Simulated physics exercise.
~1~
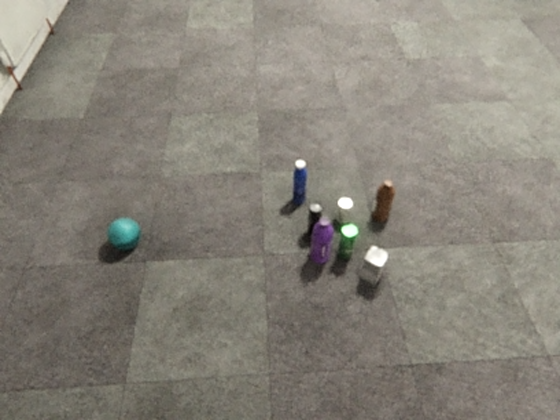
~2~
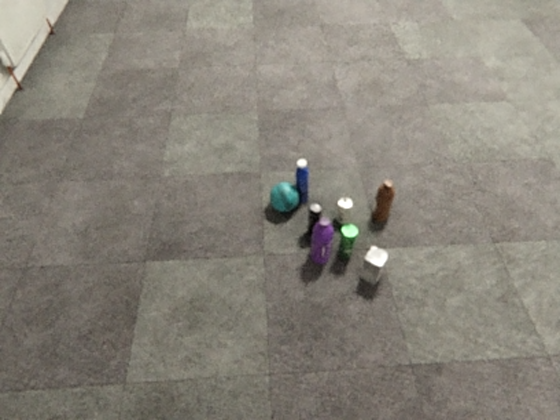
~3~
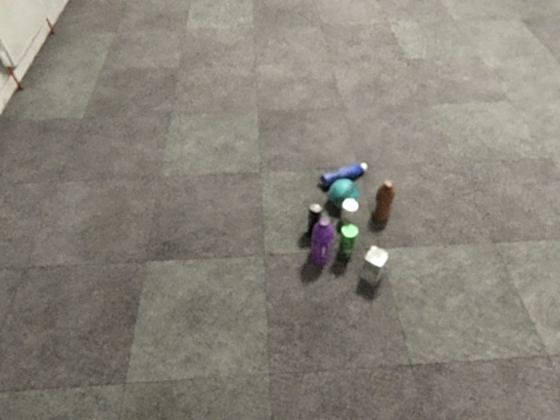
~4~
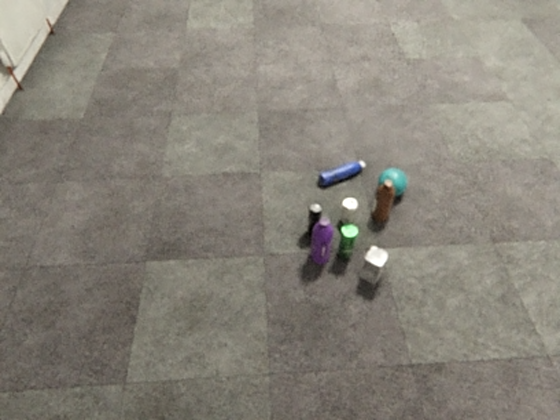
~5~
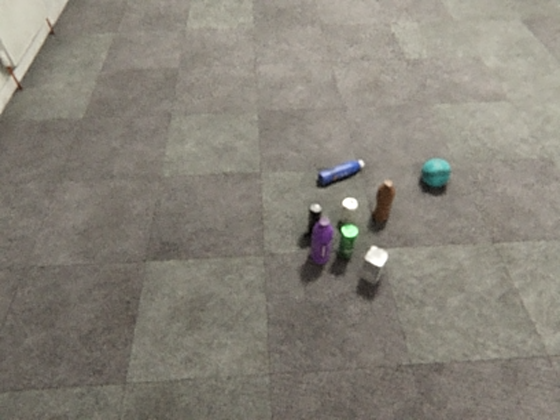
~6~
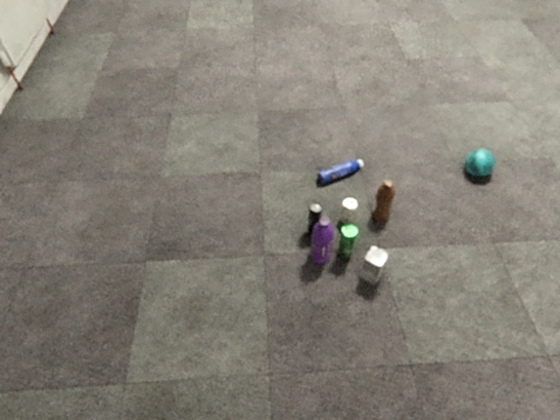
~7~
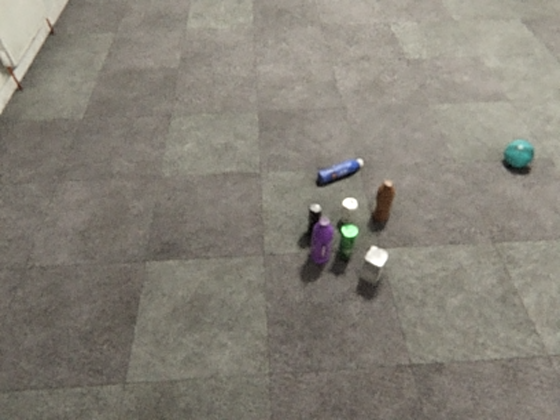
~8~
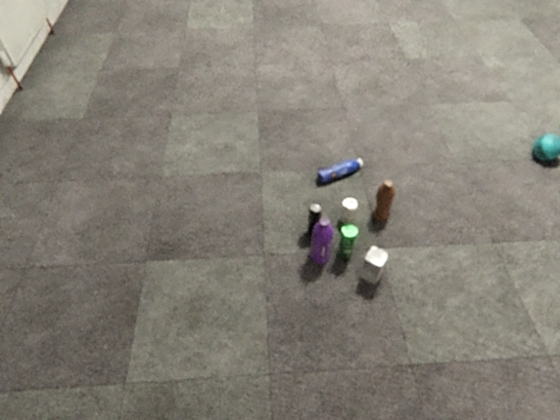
Turquoise ball rolling right across a grey tiled floor, knocking over a blue bottle and passing the other upright items.
